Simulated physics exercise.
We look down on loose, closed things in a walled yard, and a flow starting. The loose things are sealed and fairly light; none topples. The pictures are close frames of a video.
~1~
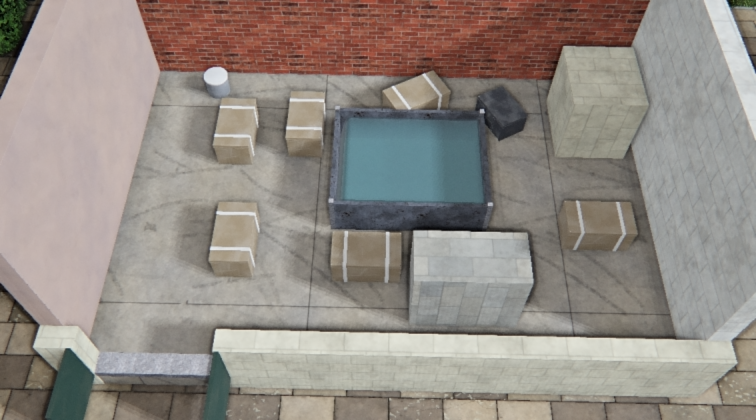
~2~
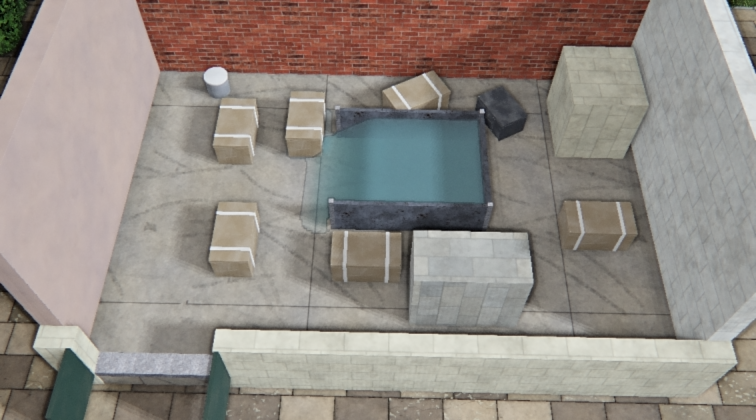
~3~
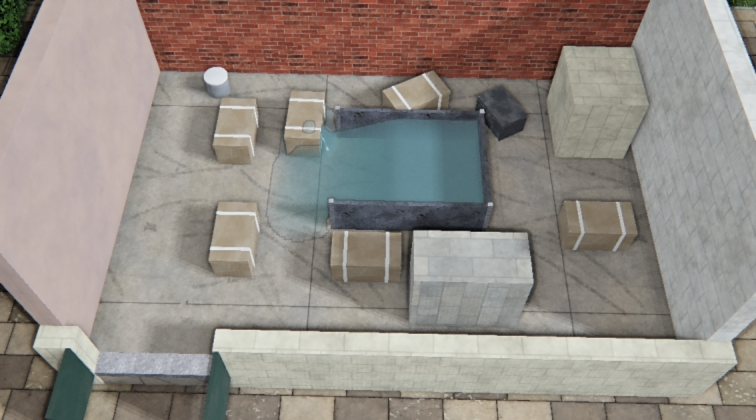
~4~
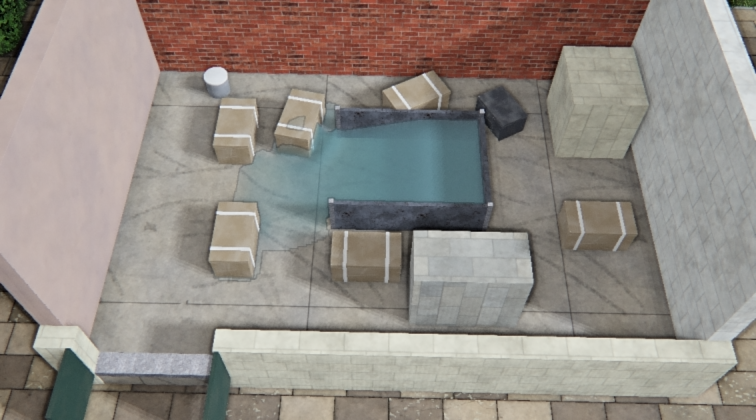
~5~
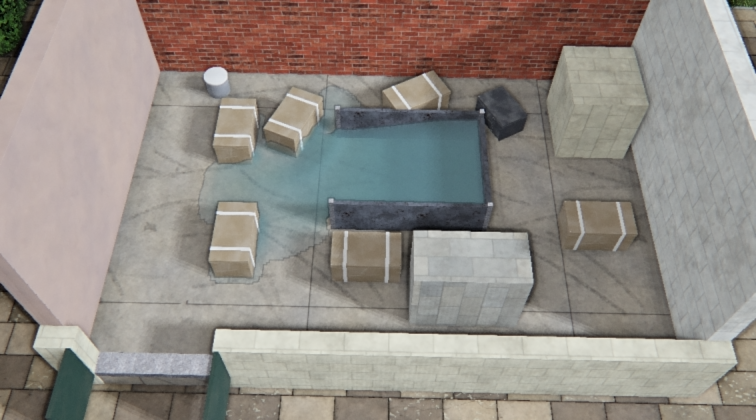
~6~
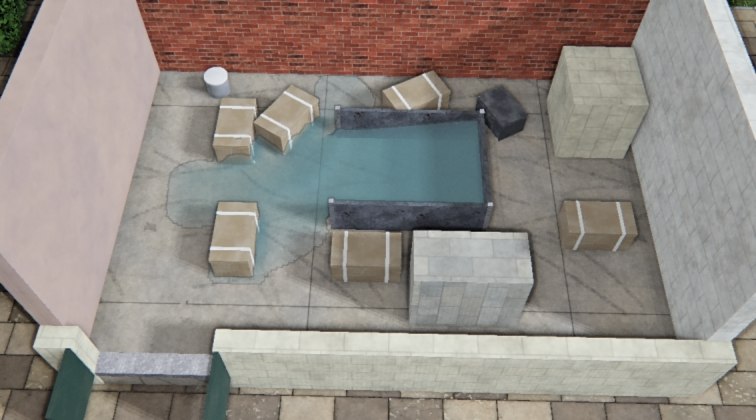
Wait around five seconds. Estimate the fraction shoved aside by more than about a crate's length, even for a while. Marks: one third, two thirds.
It is between one and two thirds.
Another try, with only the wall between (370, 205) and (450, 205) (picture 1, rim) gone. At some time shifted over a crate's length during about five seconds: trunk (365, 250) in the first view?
Verdict: Pushed that far.
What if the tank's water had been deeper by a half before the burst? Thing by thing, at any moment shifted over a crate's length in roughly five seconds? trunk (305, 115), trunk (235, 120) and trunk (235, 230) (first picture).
In turn: Yes, shifted that much, yes.
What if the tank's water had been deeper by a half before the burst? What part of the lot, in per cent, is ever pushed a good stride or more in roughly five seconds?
I make it 50 per cent.
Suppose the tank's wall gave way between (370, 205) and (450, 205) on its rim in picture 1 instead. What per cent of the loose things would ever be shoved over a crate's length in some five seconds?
I make it 10 per cent.
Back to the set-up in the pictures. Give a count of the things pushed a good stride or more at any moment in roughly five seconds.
That makes 4.
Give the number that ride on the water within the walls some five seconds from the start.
I count 1.
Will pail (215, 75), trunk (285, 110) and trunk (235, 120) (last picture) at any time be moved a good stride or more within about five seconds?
One after the other: Swept aside, moved that far, swept aside.
A moment on, 0 of 8 are well off their spots; 0 afloat.
Next, 3 of 8 are well off their spots; 0 afloat.
Later, 3 of 8 are well off their spots; 2 afloat.
In the end, 4 of 8 are well off their spots, and 4 have been at some point; 1 afloat.
